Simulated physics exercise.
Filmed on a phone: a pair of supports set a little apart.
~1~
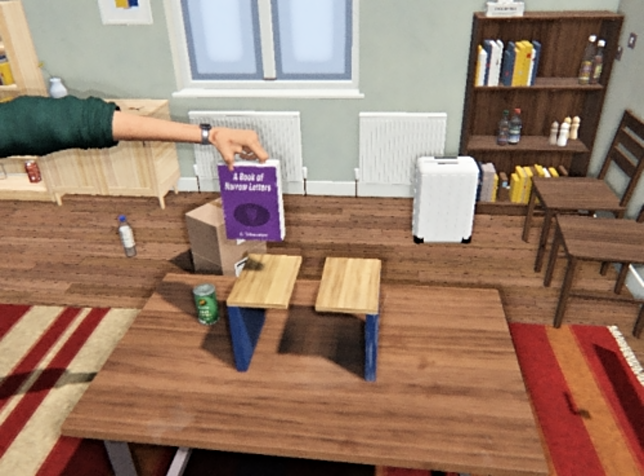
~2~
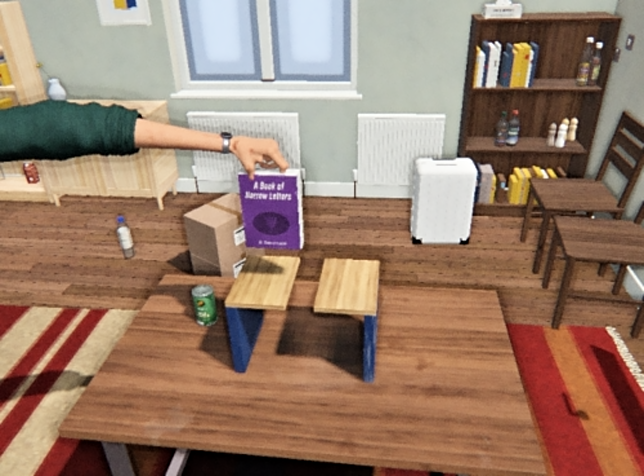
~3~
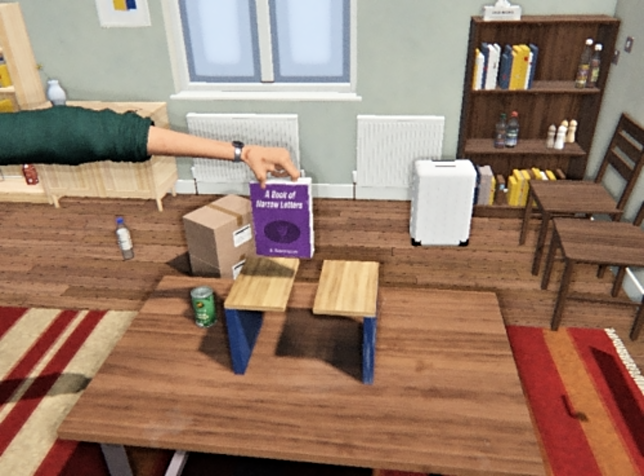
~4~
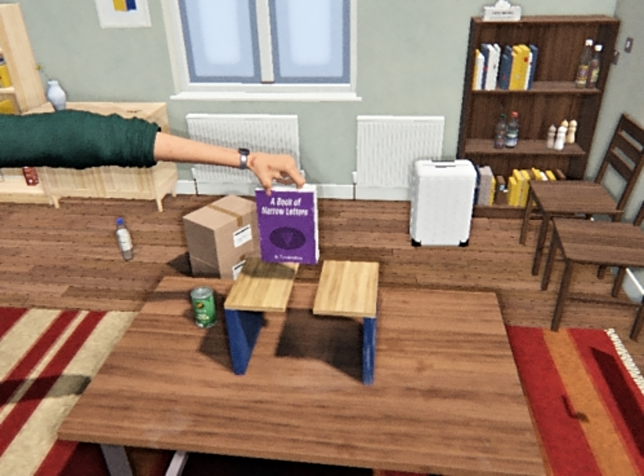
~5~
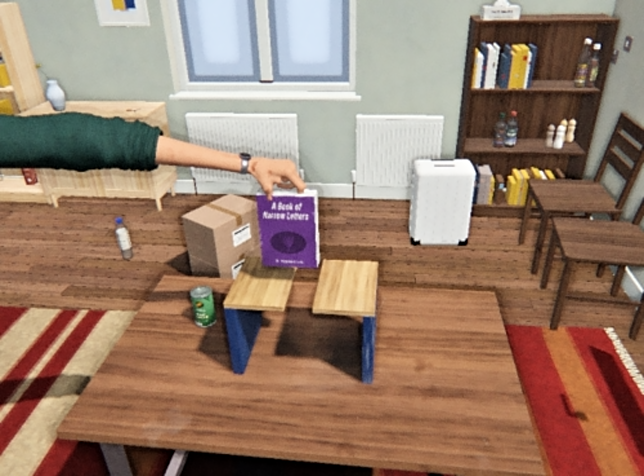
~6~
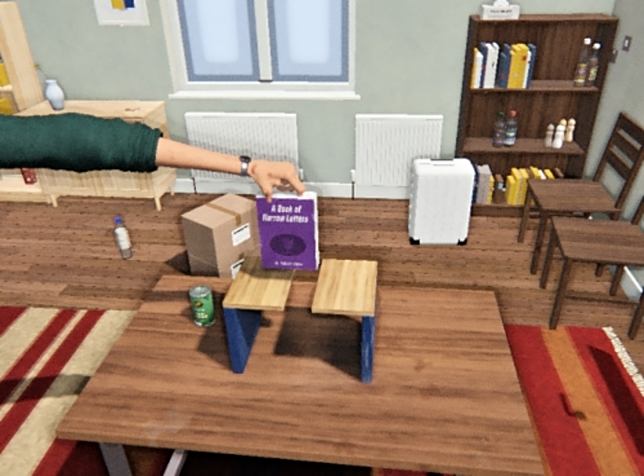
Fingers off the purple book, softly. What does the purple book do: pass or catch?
It is caught.
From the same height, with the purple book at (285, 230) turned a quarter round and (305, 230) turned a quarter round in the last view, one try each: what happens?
In the first case it lodges; in the second case it drops through.
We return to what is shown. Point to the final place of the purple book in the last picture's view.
At about (290, 248).
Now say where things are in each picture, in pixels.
In the first picture, being brought over the gap; purple book (252, 201); green tin (207, 304).
In the second picture, being brought over the gap; purple book (272, 210); green tin (205, 305).
In the third picture, being brought over the gap; purple book (283, 218); green tin (204, 307).
In the fourth picture, being brought over the gap; purple book (288, 224); green tin (204, 307).
In the fifth picture, being brought over the gap; purple book (289, 229); green tin (204, 307).
In the sixth picture, held still over the gap; purple book (288, 231); green tin (203, 306).
Then, 0.20 s after the last picture, purple book slid a little near (289, 247).
Then, 0.30 s after the last picture, purple book slid a little near (290, 248).
Then, 0.90 s after the last picture, purple book resting near (290, 248).
At rest, moved from the start, purple book; green tin in place. Seen from the same camera at the end, purple book near (290, 248). The book lodges.
